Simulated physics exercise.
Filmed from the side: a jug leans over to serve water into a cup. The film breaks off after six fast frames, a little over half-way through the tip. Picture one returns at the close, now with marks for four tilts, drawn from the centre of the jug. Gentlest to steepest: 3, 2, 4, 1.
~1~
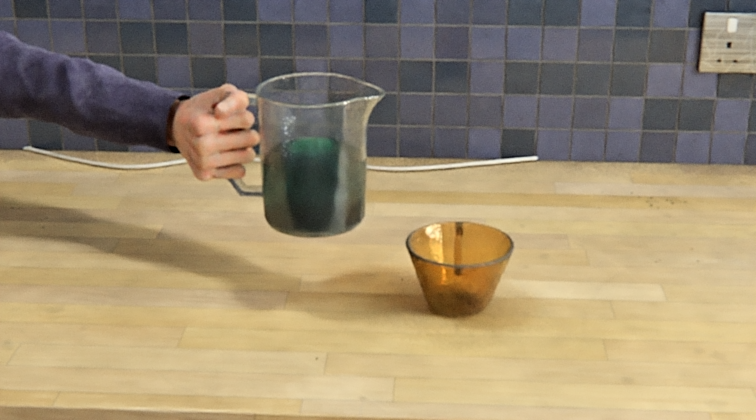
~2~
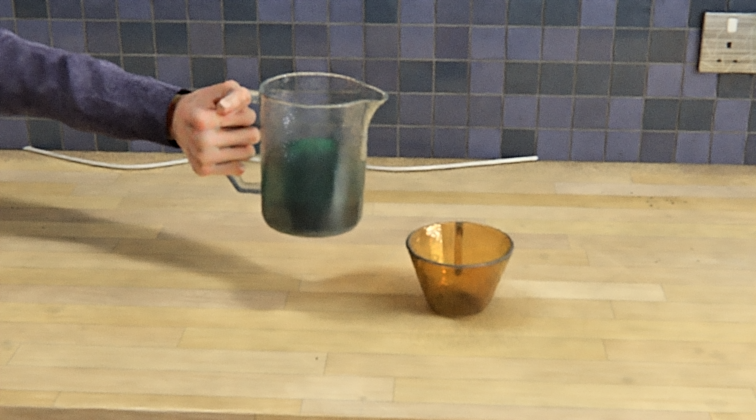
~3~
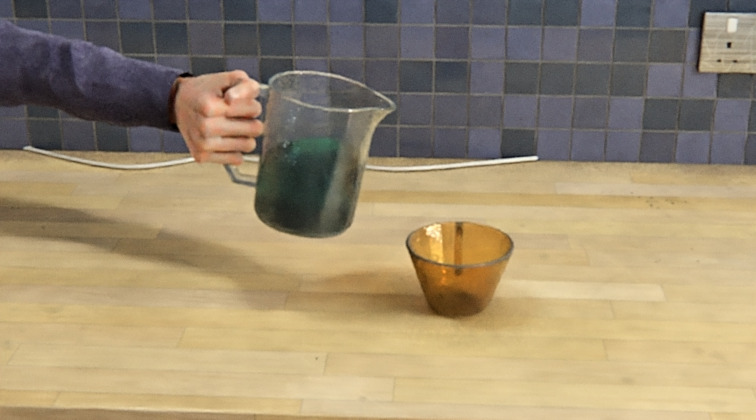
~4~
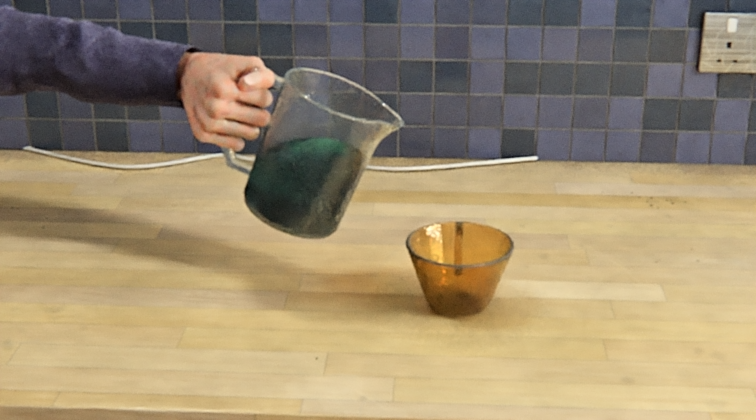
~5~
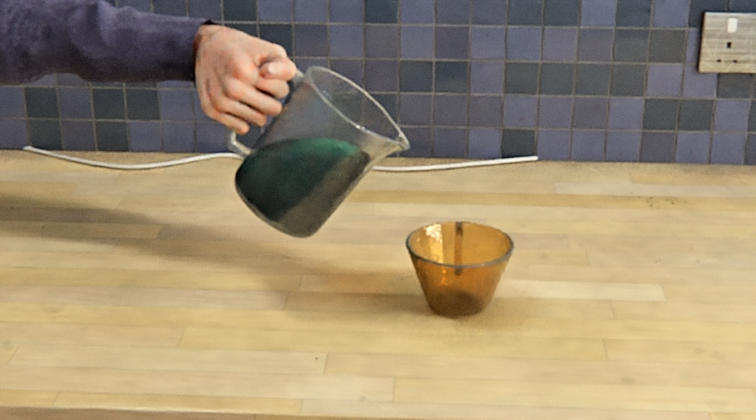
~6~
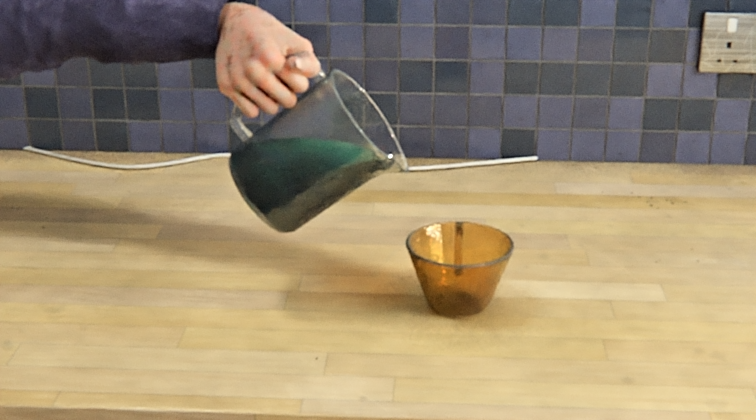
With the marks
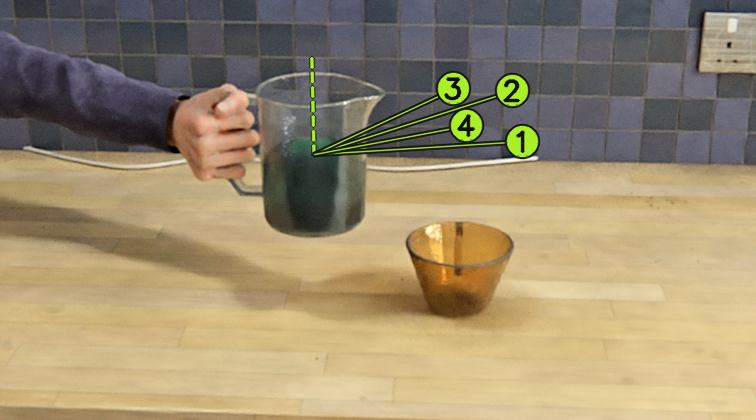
A hand held a clear glass jug of dark green liquid above a wooden counter, then tilted it steadily to the right, its spout dipping toward a small amber cup.
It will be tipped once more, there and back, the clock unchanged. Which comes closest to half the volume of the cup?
Choose 2.
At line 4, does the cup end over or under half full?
Over.
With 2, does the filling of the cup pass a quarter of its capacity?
Yes, clearly.
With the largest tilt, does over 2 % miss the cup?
Yes.
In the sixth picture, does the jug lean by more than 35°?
Yes.
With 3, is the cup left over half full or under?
Under.
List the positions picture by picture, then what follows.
Upright, lip at (383, 93); rim of the cup round (460, 242); nothing has left yet.
Tipped about 3°, lip at (386, 96); nothing has left yet.
Tipped about 10°, lip at (394, 106); nothing has left yet.
Tipped about 22°, lip at (402, 123); nothing has left yet.
Tipped about 36°, lip at (408, 146); nothing has left yet.
Tipped about 52°, lip at (407, 169); nothing has left yet.
On the marked copy, 1 at (505, 142); 2 at (496, 96); 3 at (438, 96); 4 at (449, 129).
For line 1, the cup ends with about 68 % of what it can hold; 26 % of the water is spilt.
For line 2, the cup ends with about 52 % of what it can hold.
For line 3, the cup ends with about 29 % of what it can hold.
For line 4, the cup ends with about 64 % of what it can hold; 13 % of the water is spilt.
